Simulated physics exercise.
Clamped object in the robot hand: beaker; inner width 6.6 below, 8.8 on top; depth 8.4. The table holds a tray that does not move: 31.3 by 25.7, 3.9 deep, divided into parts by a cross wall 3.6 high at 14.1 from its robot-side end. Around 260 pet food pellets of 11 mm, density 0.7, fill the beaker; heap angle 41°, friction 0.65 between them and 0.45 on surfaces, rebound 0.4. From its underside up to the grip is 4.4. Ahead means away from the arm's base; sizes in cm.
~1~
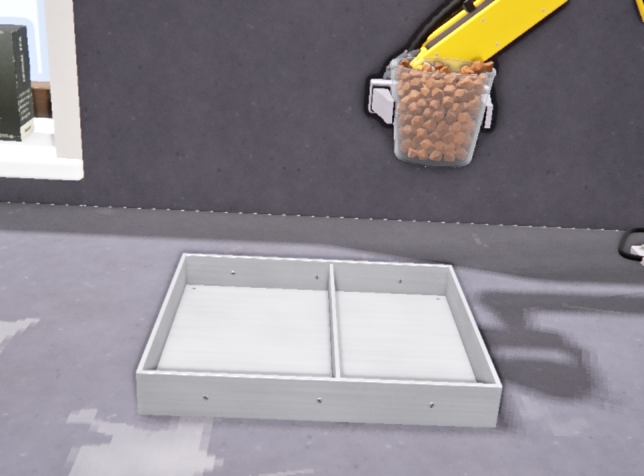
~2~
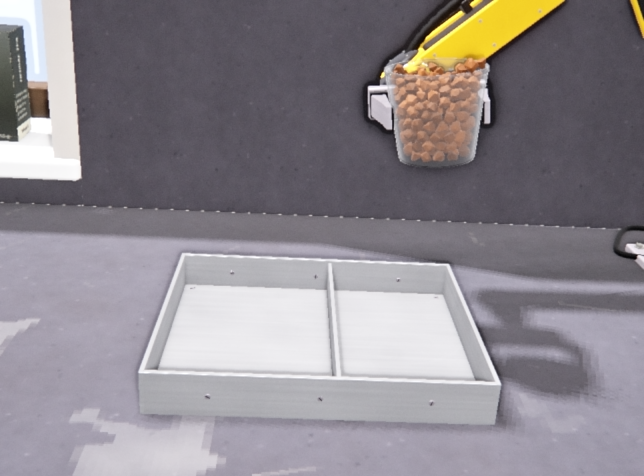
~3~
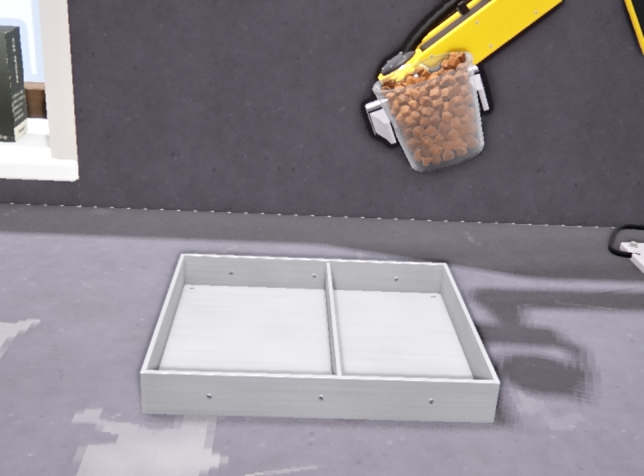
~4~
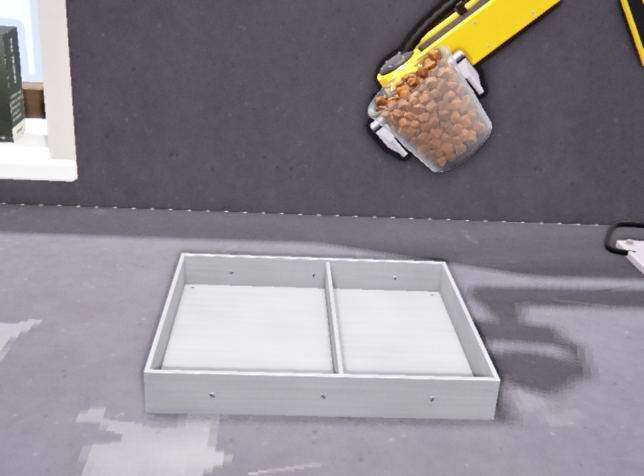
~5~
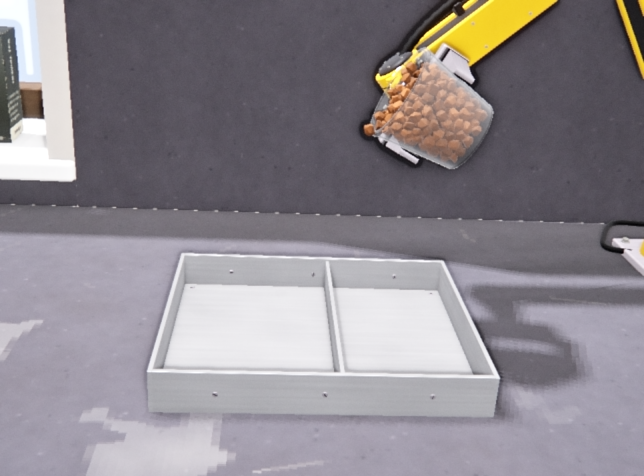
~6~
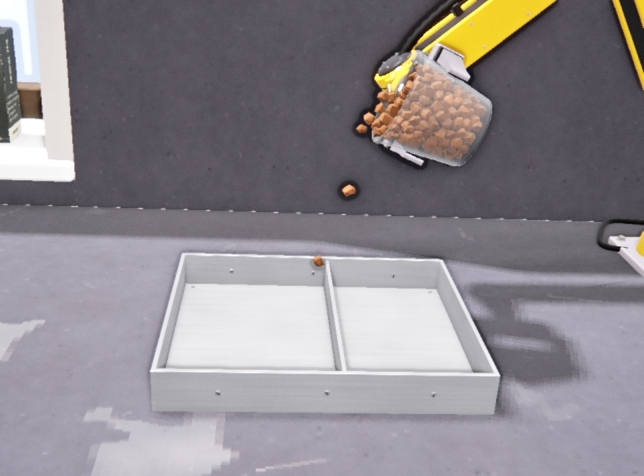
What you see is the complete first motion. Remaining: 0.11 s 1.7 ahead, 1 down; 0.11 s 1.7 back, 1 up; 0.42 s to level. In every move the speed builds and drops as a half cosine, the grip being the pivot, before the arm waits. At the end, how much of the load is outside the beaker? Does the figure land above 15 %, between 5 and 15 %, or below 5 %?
The figure lands between 5 and 15 %.
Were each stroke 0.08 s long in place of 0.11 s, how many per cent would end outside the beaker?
Then about 10 per cent.
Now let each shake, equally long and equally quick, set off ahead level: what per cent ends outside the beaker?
Close to 15 in a hundred.
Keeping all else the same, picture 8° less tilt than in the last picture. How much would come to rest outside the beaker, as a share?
Near 5 %.
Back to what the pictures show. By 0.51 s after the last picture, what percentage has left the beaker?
My estimate is roughly 10 % gone.
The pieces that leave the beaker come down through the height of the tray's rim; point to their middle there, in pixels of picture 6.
Their middle sits near (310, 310).
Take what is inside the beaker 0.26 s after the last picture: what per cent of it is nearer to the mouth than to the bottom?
Roughly 55 per cent.
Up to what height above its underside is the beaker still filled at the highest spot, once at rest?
Roughly 9.0 cm.
Then, 0.26 s on, tilted 66° forward, highest piece 29 above the table; 247 in the beaker, 7 in the far-side part, 9 in flight or on a rim.
Then, 0.51 s on, tilted 14° forward, highest piece 30 above the table; 241 in the beaker, 17 in the far-side part, 1 in the robot-side part, 4 in flight or on a rim.
Then, 0.84 s on, level, highest piece 30 above the table; 241 in the beaker, 18 in the far-side part, 4 in the robot-side part.
Then, 1.89 s on, level, highest piece 30 above the table; 241 in the beaker, 18 in the far-side part, 4 in the robot-side part.
In the end, 241 in the beaker, 18 in the far-side part, 4 in the robot-side part. That is 8 % outside the beaker.
